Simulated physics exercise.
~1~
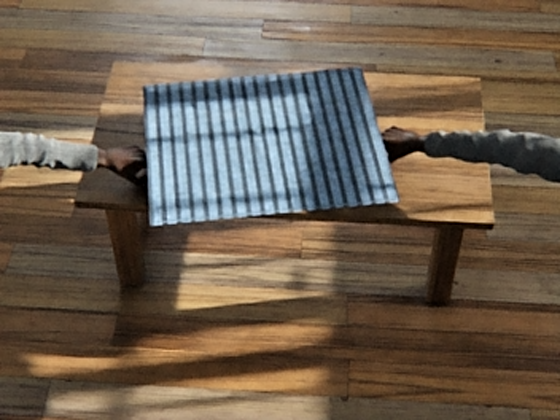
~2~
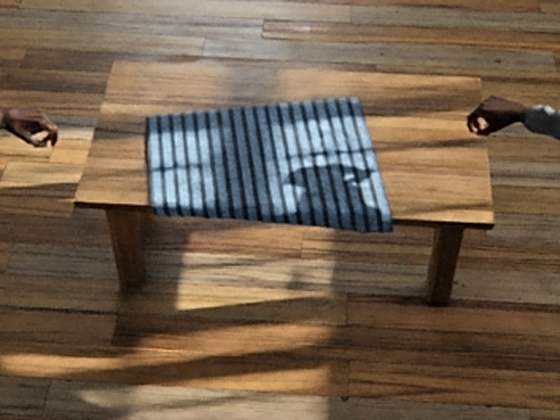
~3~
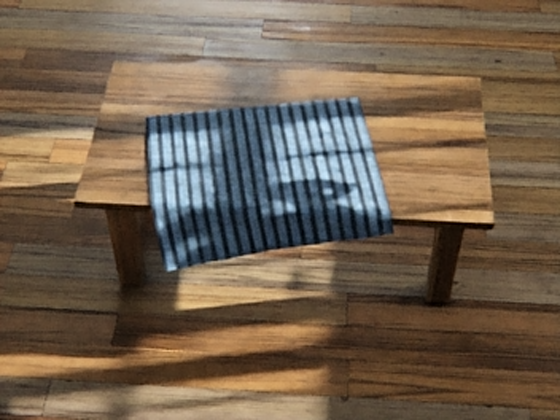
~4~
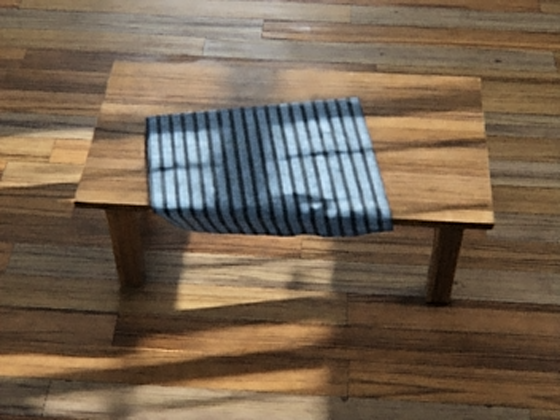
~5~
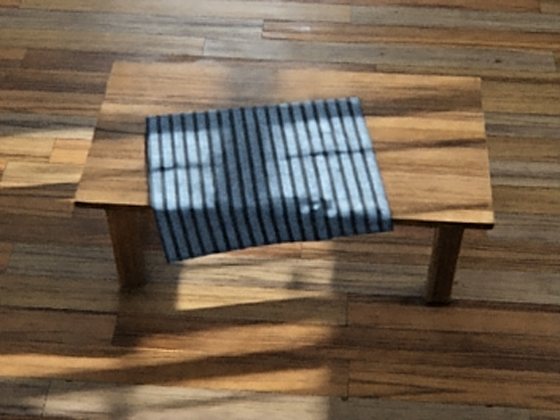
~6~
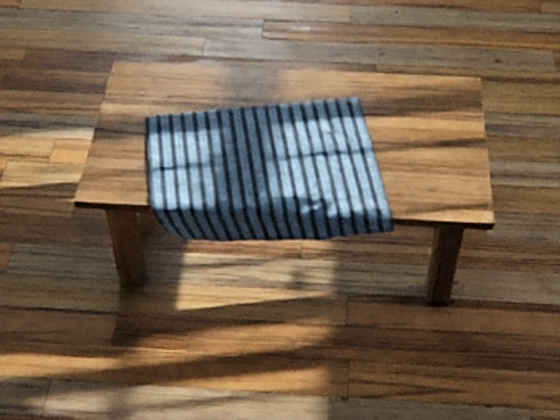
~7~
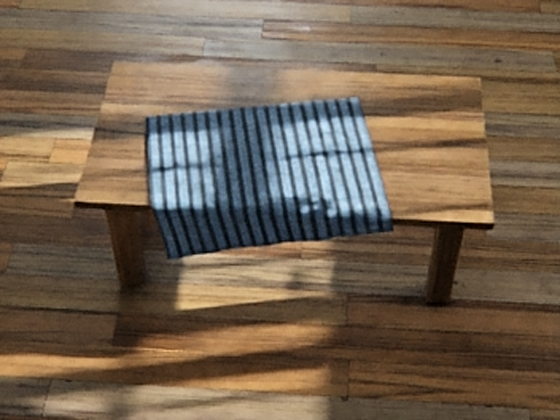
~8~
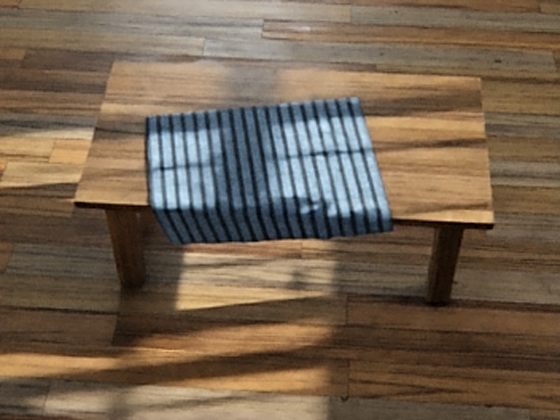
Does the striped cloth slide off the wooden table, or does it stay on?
The striped cloth stays on the table, with most of it resting on the top and its front part hanging over the near edge.
